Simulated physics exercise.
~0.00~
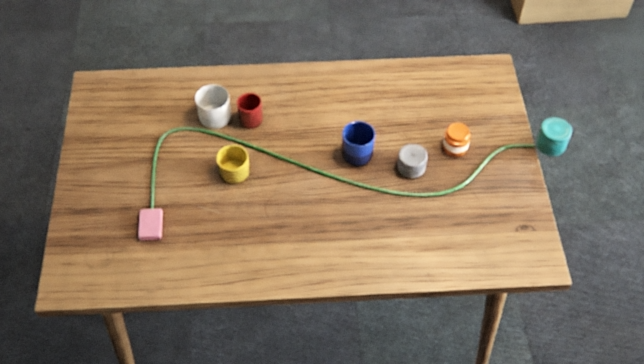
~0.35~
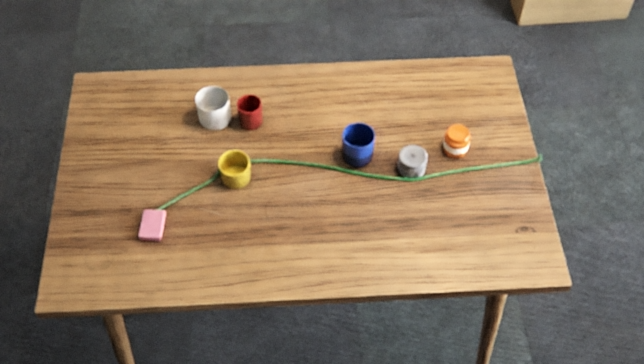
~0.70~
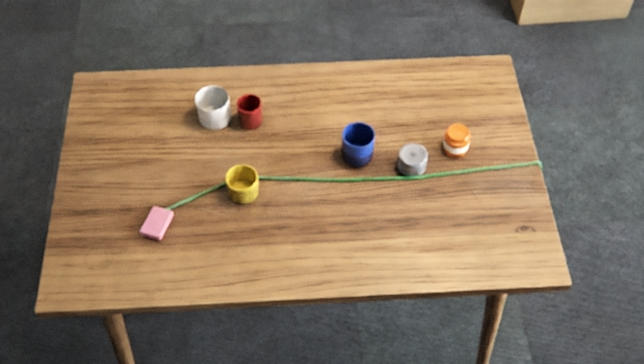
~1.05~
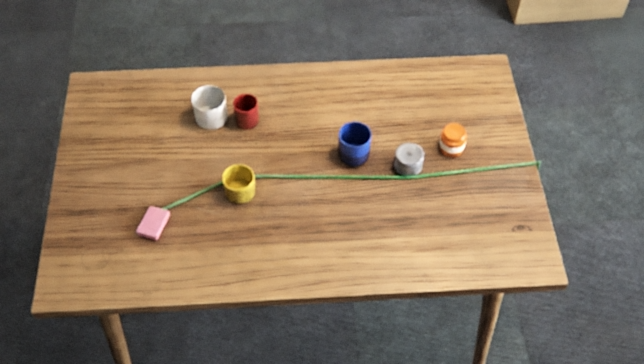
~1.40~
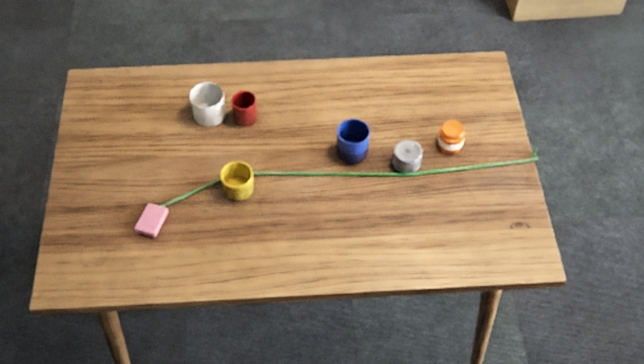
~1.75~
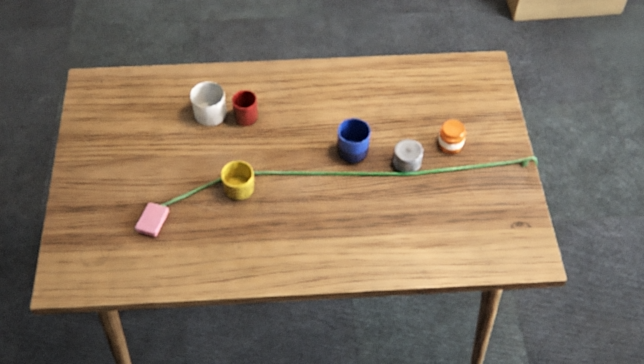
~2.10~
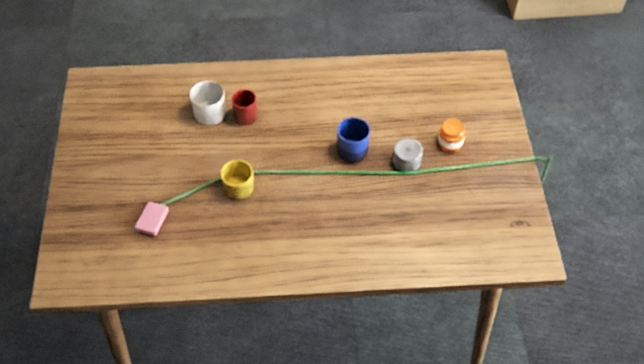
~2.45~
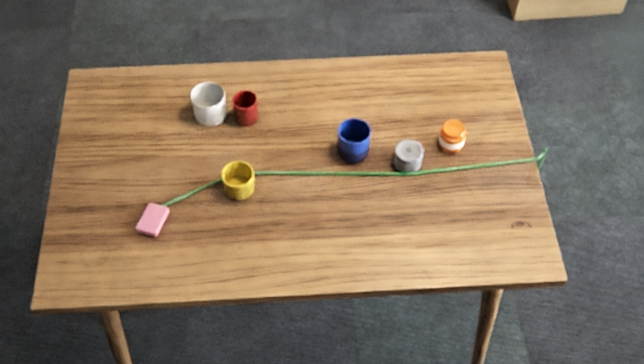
Wooden table with cups and a pink phone, the teal speaker dropping off the right edge, its green cable tautening and nudging the yellow mug.
